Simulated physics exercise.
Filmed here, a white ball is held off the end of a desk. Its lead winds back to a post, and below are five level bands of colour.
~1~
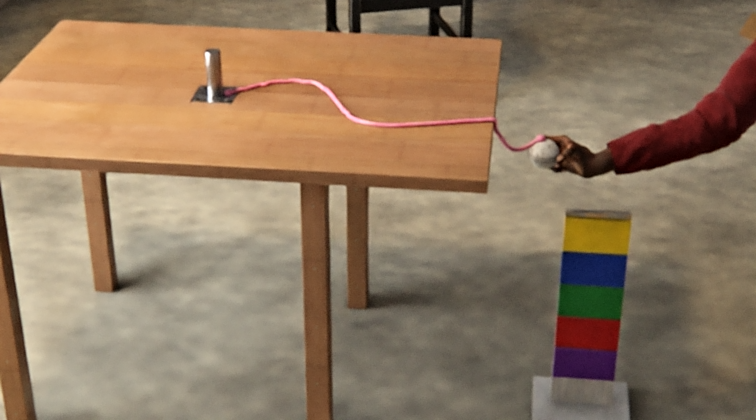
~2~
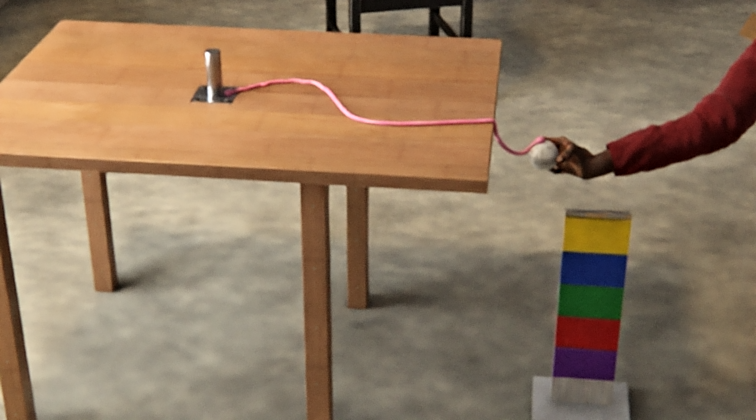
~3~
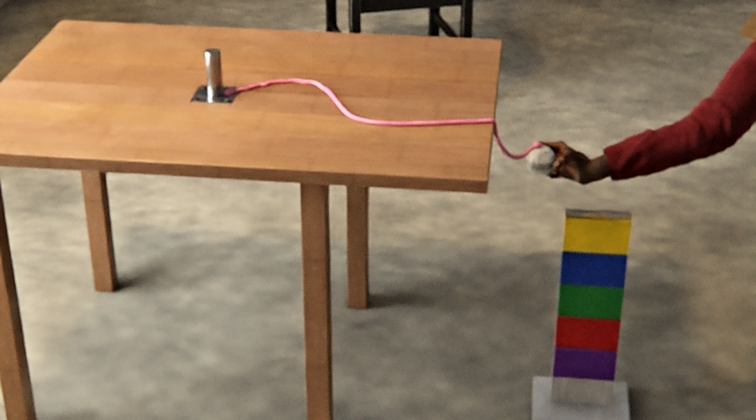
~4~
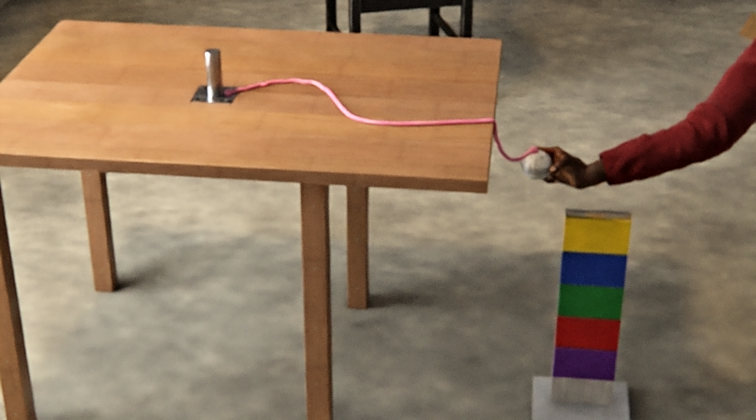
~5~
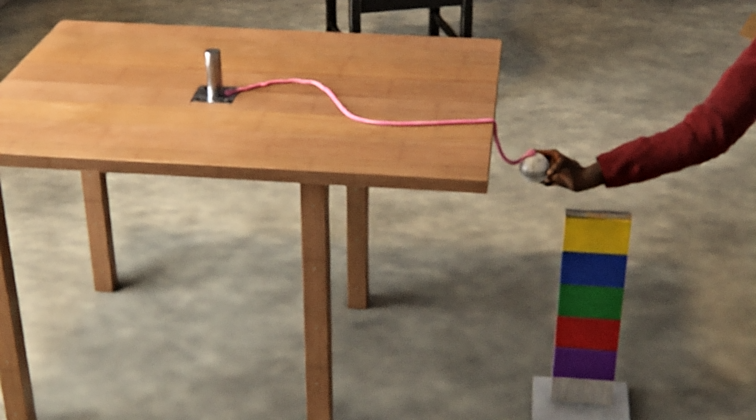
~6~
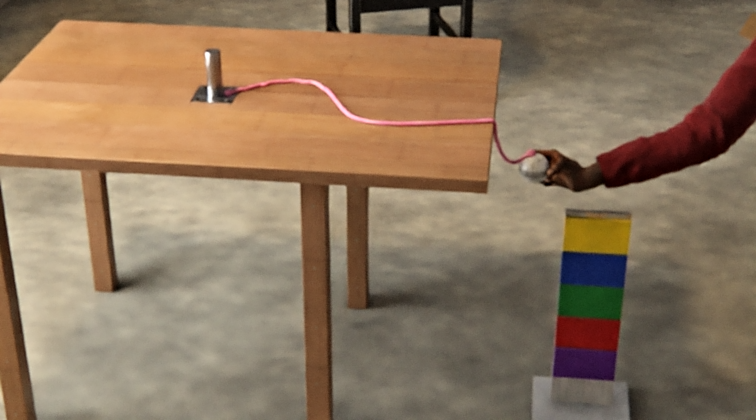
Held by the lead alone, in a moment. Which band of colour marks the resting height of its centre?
The blue band marks it.
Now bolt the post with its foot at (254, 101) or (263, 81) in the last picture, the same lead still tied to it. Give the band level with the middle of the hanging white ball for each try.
Answer, in order: Green, green.
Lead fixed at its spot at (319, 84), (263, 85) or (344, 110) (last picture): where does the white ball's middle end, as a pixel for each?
It ends up near (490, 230) the first time, (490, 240) the second and (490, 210) the third.
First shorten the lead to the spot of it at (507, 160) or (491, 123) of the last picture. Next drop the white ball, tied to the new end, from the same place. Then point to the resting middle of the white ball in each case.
The first cut gives (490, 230) and the second gives (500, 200).
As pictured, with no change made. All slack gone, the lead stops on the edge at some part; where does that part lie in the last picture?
Pixel (424, 124) or thereabouts.
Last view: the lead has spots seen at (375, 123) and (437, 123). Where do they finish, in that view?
First: (445, 111). Second: (495, 128).
Soon after, ball near (461, 248); level with blue.
After that, ball near (509, 257); level with blue.
In the end, ball near (494, 258); level with blue. Its centre hangs level with the blue band.
